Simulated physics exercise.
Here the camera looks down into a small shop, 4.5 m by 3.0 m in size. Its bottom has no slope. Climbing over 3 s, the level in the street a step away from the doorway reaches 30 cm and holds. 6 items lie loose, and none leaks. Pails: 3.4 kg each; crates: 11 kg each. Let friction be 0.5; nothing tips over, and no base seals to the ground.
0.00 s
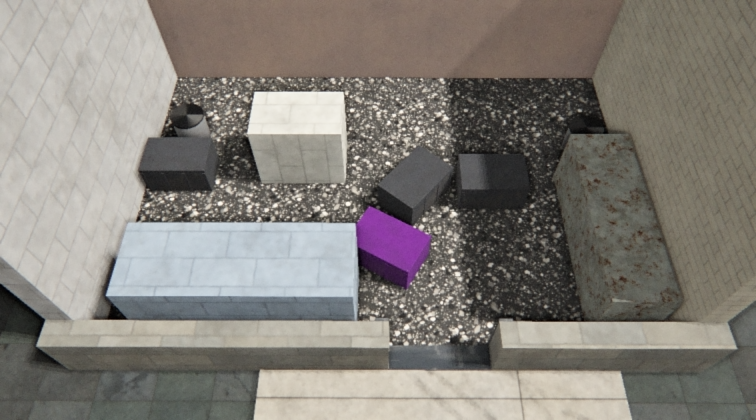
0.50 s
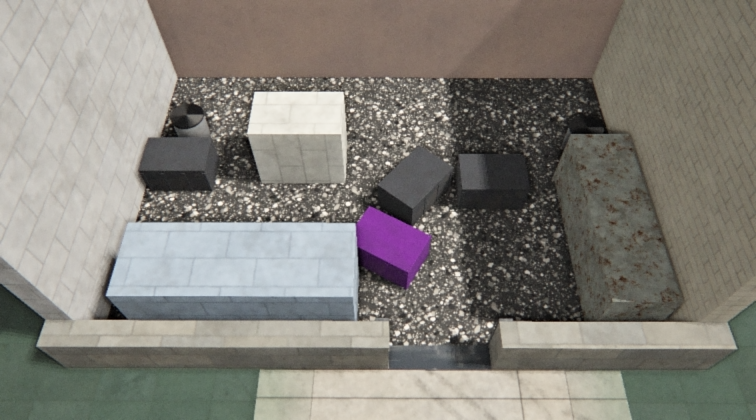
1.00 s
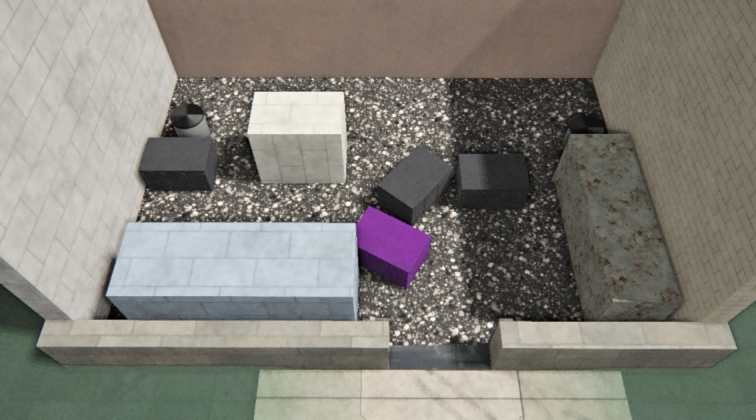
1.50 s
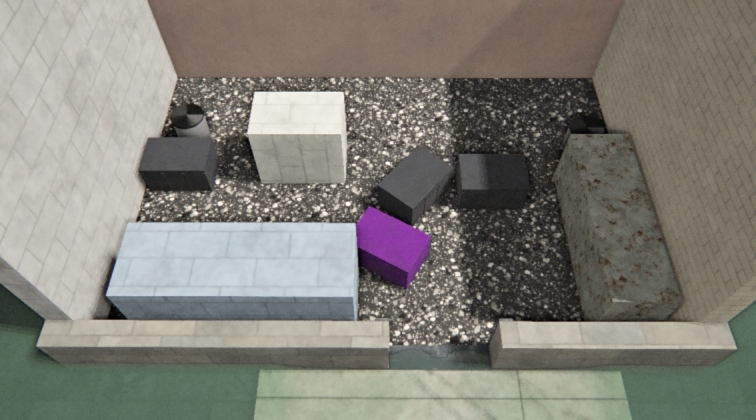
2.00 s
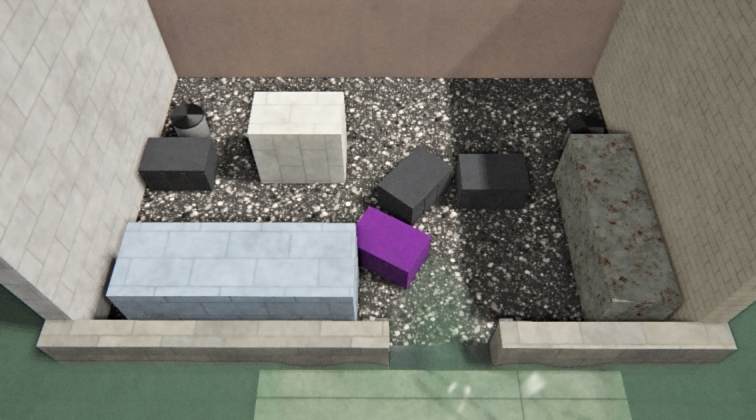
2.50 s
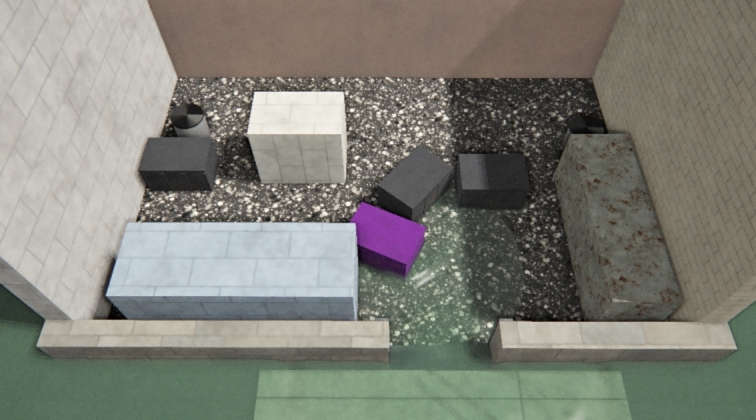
Greenish water spreads over the ground outside a small walled shop, seen from a fixed, high viewpoint looking down into its speckled floor. A purple crate sits near the middle, with dark boxes behind it and at left, a cream block at the back, a long pale-blue block at front left and a mottled one at right. The water covers the paving, enters through the front gap, and the purple crate shifts slightly leftward.
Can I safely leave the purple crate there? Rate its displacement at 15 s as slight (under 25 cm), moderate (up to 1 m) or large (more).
Large.
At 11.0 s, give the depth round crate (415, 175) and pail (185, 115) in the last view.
Some 11 cm at the first, some 11 cm at the second.
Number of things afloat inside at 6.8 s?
I get 4.
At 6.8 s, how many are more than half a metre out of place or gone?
My count gives 3.
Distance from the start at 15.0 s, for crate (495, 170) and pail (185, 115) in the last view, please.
120 cm, 200 cm.
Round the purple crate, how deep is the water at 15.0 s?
Around 16 cm.
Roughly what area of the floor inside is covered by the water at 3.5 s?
Roughly 5.5 m2.
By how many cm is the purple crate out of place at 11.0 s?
Shift by then: About 60 cm.
After 3.5 s the purple crate is near (346, 185), 0.6 m from its start, aground; 0 afloat.
After 6.8 s the purple crate is near (263, 206), 1.1 m from its start, aground; 4 afloat.
After 11.0 s the purple crate is near (348, 186), 0.6 m from its start, afloat; 6 afloat.
After 15.0 s the purple crate is near (252, 92), 2.1 m from its start, afloat; 6 afloat.
